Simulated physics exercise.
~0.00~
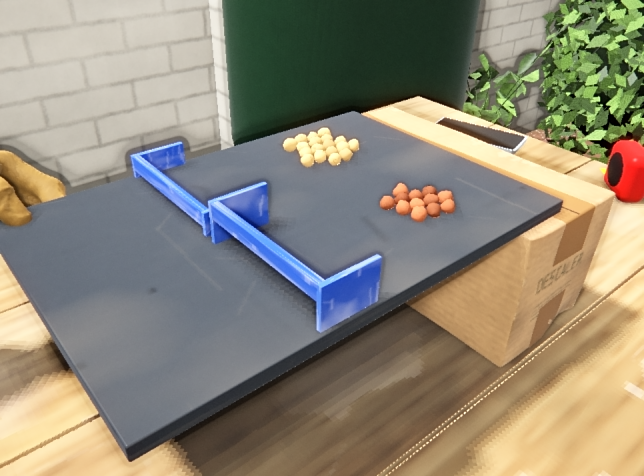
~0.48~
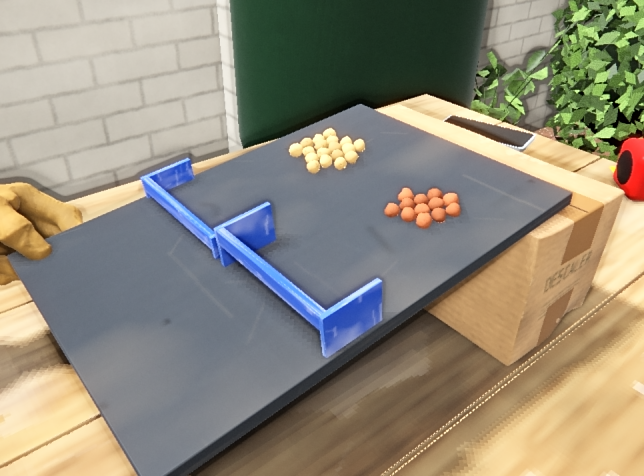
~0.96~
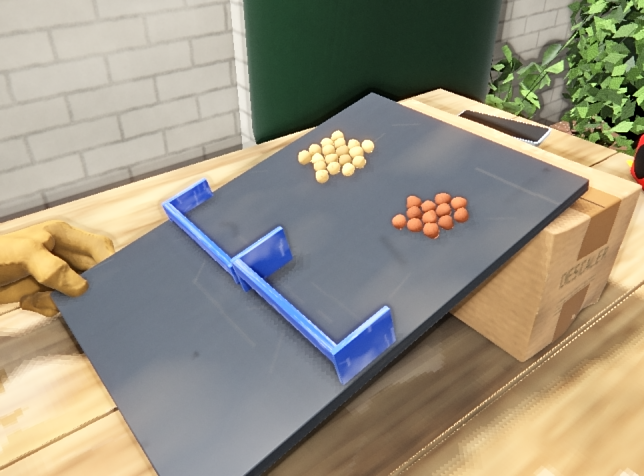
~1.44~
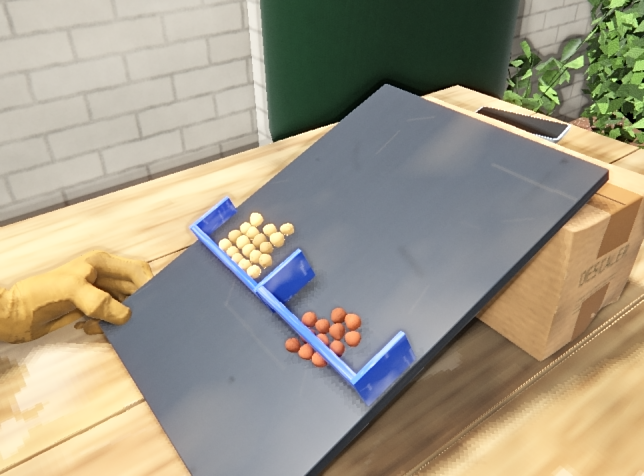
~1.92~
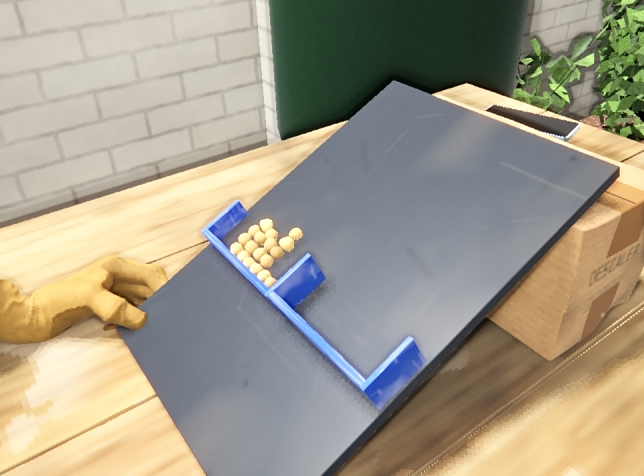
Dark board tilting steeper beside a gloved hand, yellow and reddish balls sliding to blue bars, reddish ones vanishing, yellow ones stopping.
